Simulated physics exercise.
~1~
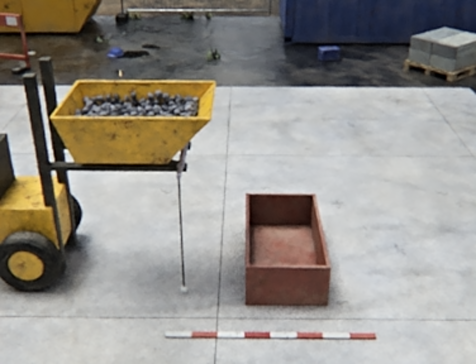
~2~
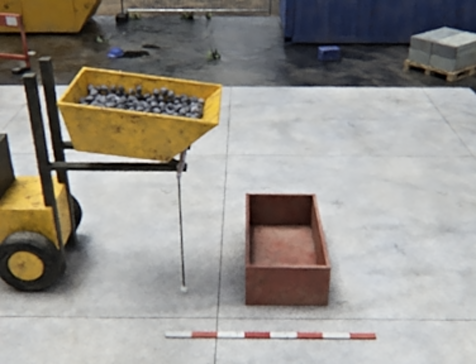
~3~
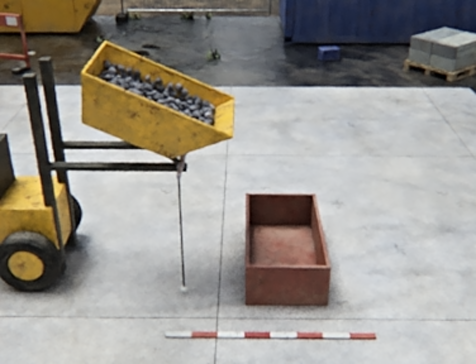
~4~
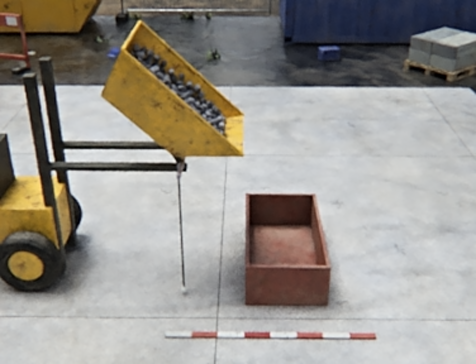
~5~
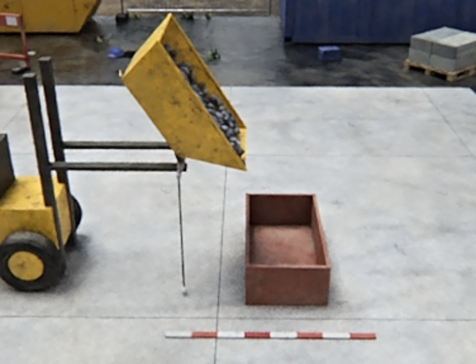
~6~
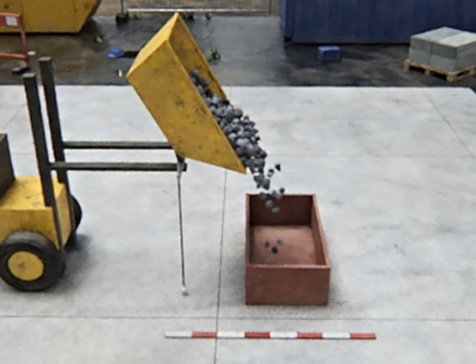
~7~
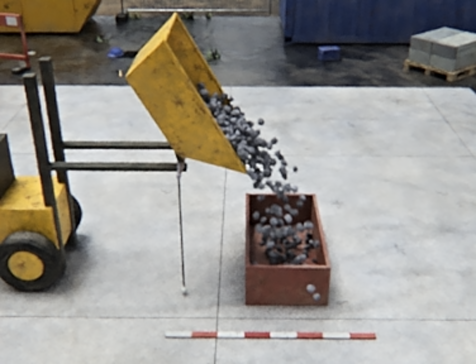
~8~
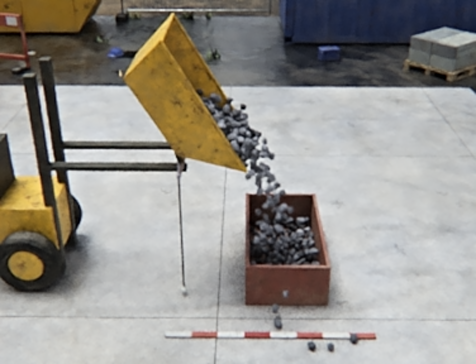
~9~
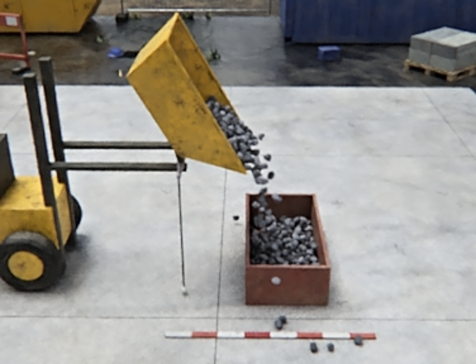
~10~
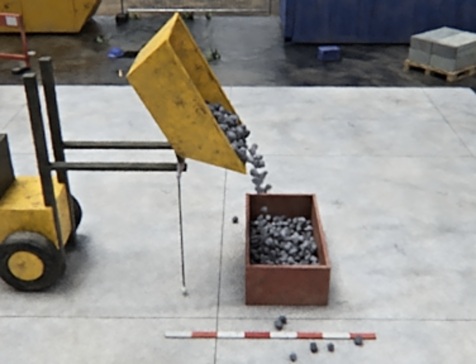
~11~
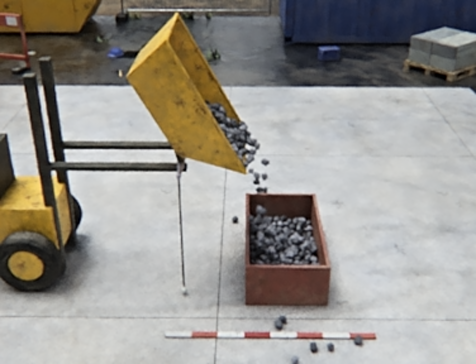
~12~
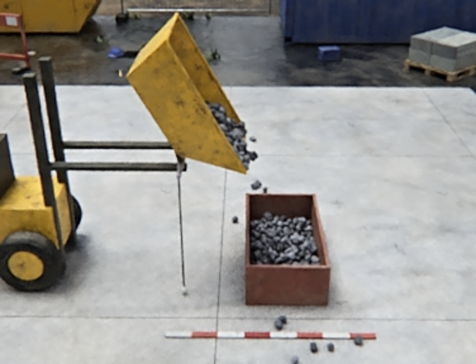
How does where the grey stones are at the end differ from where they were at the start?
At the start, all the stones were in the yellow skip on the left. By the end, many had moved right and down into the reddish-brown bin, with a few on the floor and many still in the tilted skip.
